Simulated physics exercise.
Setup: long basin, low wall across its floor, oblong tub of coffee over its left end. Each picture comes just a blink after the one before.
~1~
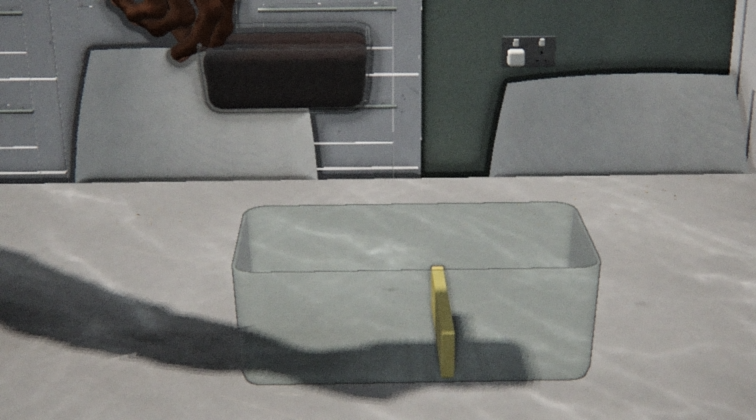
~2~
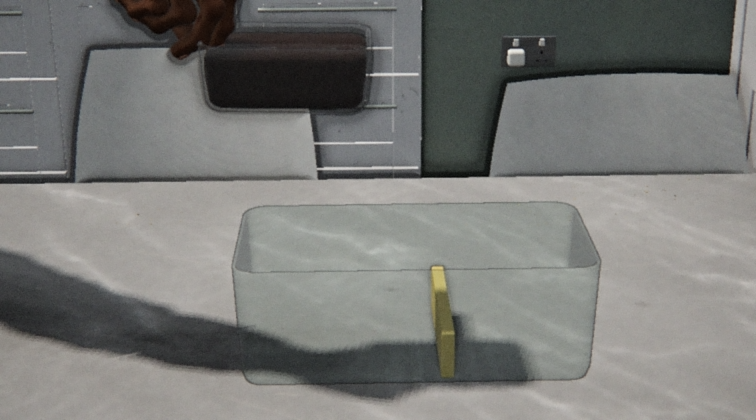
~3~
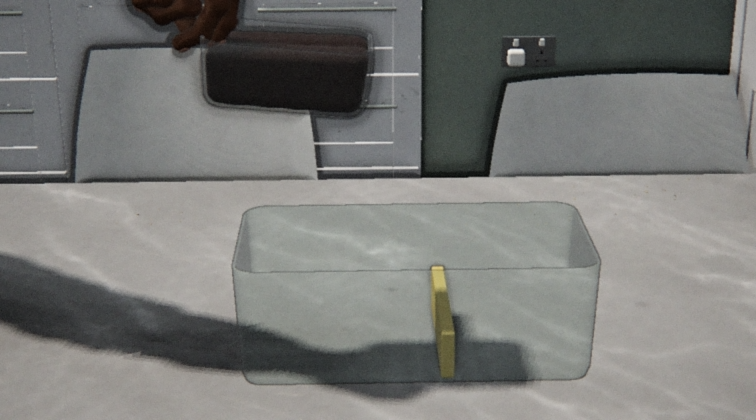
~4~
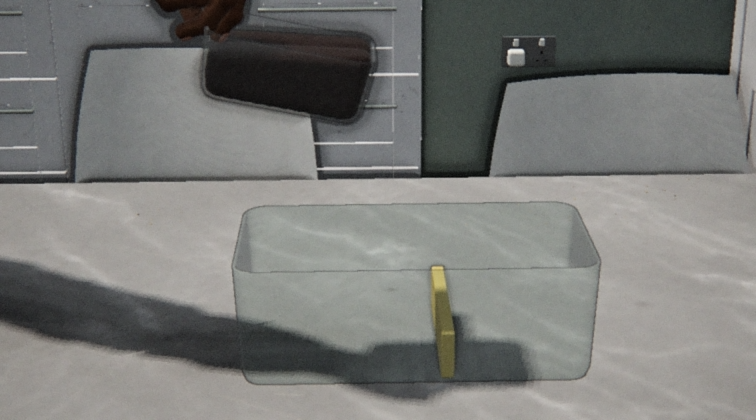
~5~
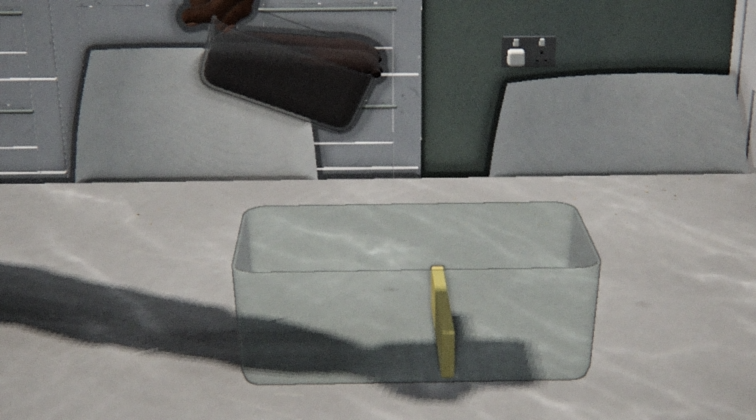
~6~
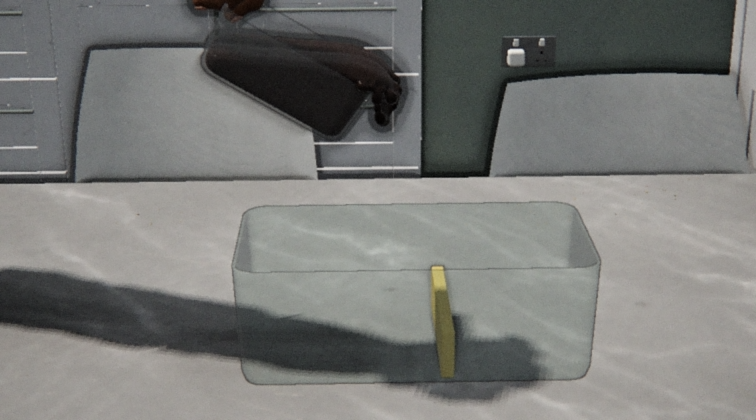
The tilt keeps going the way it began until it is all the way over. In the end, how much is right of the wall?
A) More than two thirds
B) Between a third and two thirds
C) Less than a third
The answer is B.
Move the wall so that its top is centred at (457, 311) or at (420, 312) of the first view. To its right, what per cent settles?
First try: Roughly 45 per cent; second try: 70 per cent.
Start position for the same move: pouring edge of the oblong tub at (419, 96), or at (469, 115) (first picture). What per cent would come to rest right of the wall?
75 and 85 per cent.
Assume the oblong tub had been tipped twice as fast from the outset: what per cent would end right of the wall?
Some 25 per cent.
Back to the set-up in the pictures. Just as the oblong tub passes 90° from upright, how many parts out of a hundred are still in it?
I'd put it at some 10 in a hundred.
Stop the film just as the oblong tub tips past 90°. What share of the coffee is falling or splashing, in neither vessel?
Share: Approx. 30 %.
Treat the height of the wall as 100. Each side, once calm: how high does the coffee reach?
20 per cent for the left part, 40 for the right.
A moment on, the oblong tub is tipped on its side and 10 per cent is still to pour, 13 is left of the wall and 49 right of it.
Next, the oblong tub is tipped right over and 1 per cent is still to pour, 37 is left of the wall and 58 right of it.
Then the oblong tub is tipped right over and 0 per cent is still to pour, 40 is left of the wall and 58 right of it.
Later the oblong tub is tipped right over and 0 per cent is still to pour, 40 is left of the wall and 58 right of it.
In the end 40 per cent lies left of the wall, 58 right of it and 1 outside.
